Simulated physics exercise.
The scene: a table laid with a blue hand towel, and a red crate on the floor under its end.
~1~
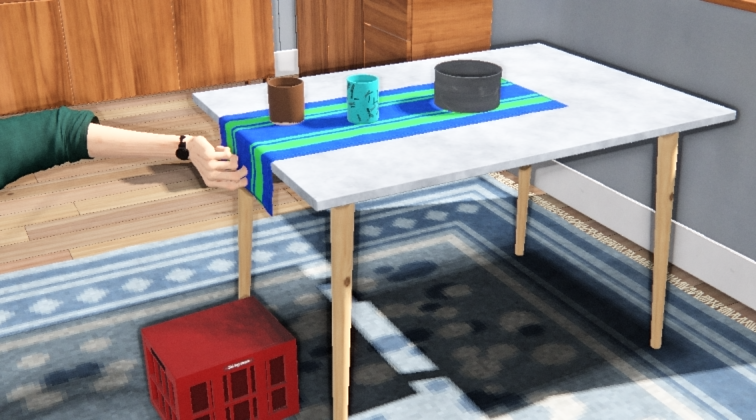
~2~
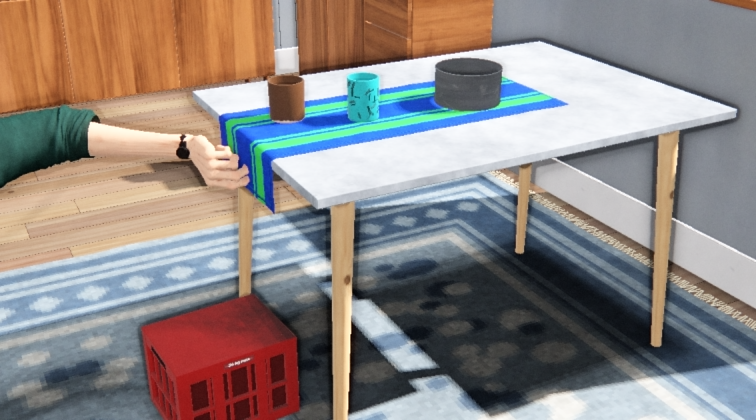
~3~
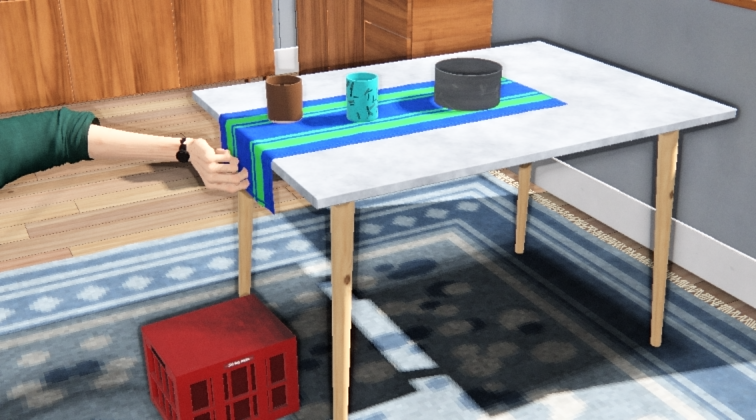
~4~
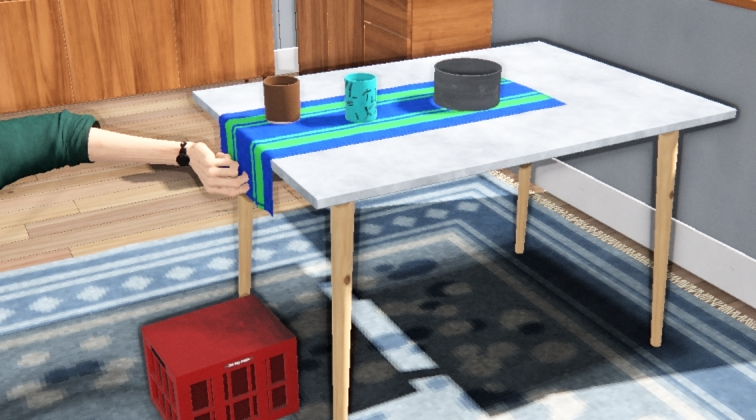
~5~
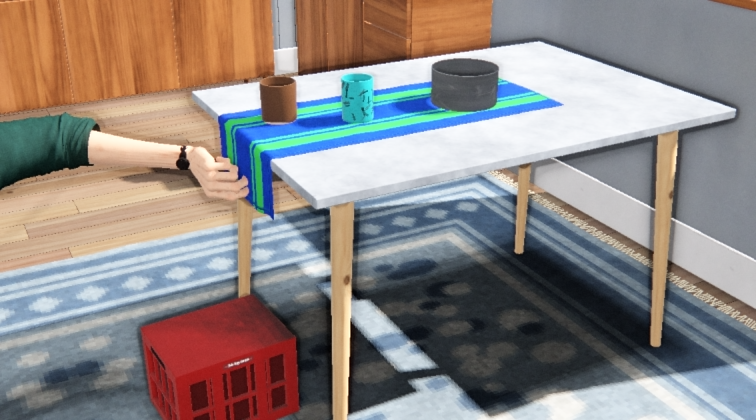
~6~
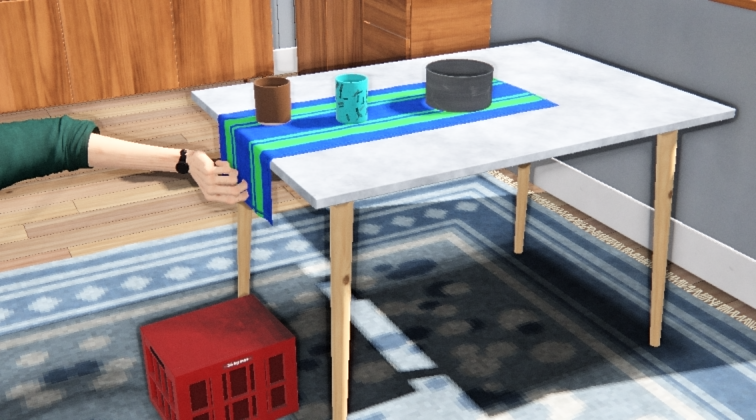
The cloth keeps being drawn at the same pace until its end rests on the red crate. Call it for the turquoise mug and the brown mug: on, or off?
The turquoise mug off, the brown mug off.
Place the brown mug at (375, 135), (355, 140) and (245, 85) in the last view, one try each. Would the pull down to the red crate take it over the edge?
In the first case it holds its place on top; in the second case it remains up there; in the third case it stays on.
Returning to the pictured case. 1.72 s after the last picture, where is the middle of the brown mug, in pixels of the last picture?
Its middle is then about (189, 289) in the last view.
Then, 0.86 s later than the last view, hem going down; turquoise mug carried along near (294, 108); brown mug down below near (189, 289).
Then, 1.72 s later than the last view, hem going down; turquoise mug tipping at the edge near (220, 142); brown mug down below near (189, 289).
Finally, hem on the crate; turquoise mug down below near (195, 312); brown mug down below near (189, 289). The turquoise mug falls off and the brown mug goes over the edge.
